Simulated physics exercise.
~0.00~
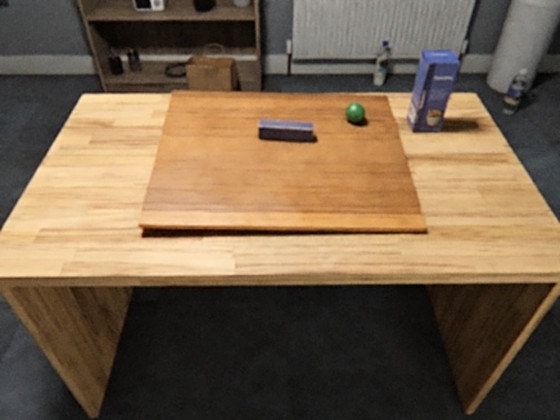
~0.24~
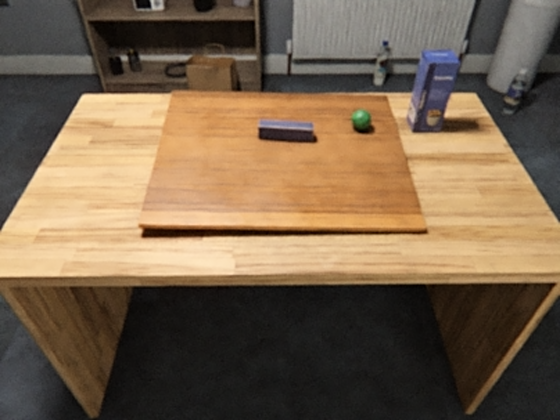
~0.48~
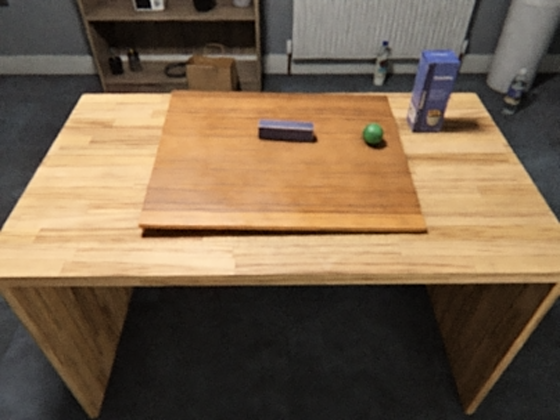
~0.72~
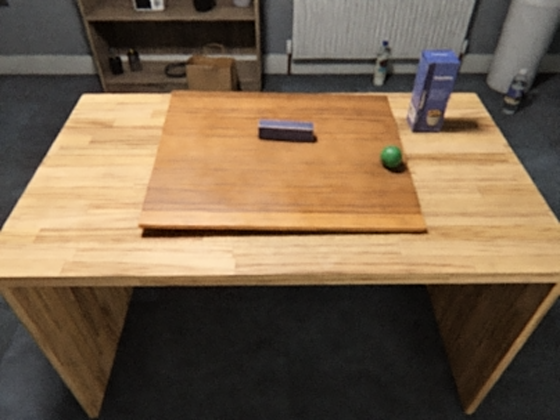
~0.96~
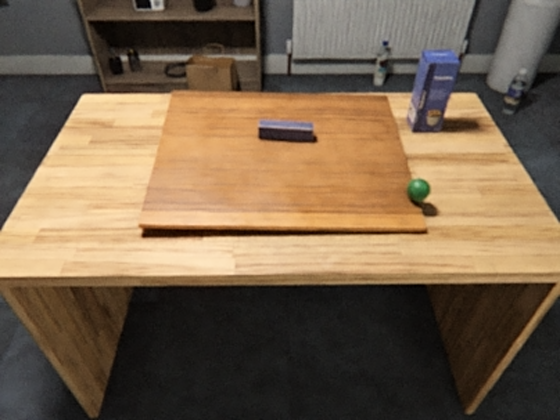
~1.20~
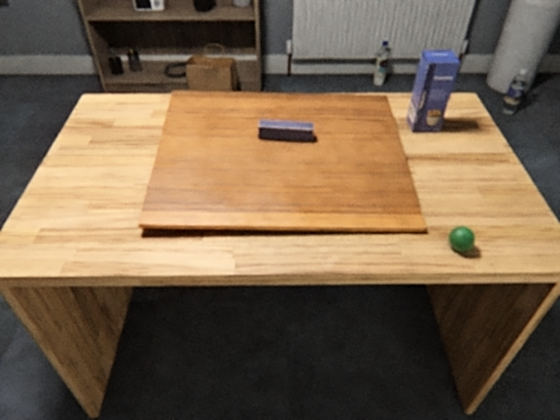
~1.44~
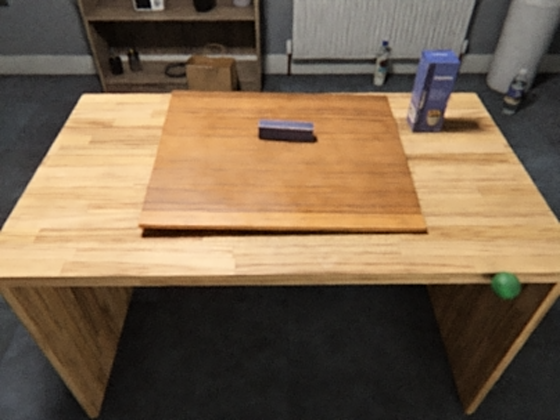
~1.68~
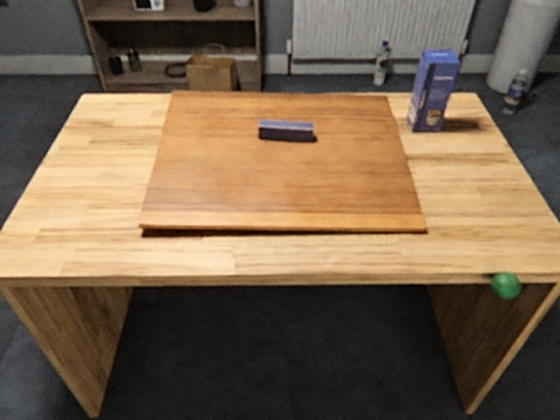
Green ball rolling down a tilted wooden board past a blue carton, leaving its right side and reaching the table's front edge.
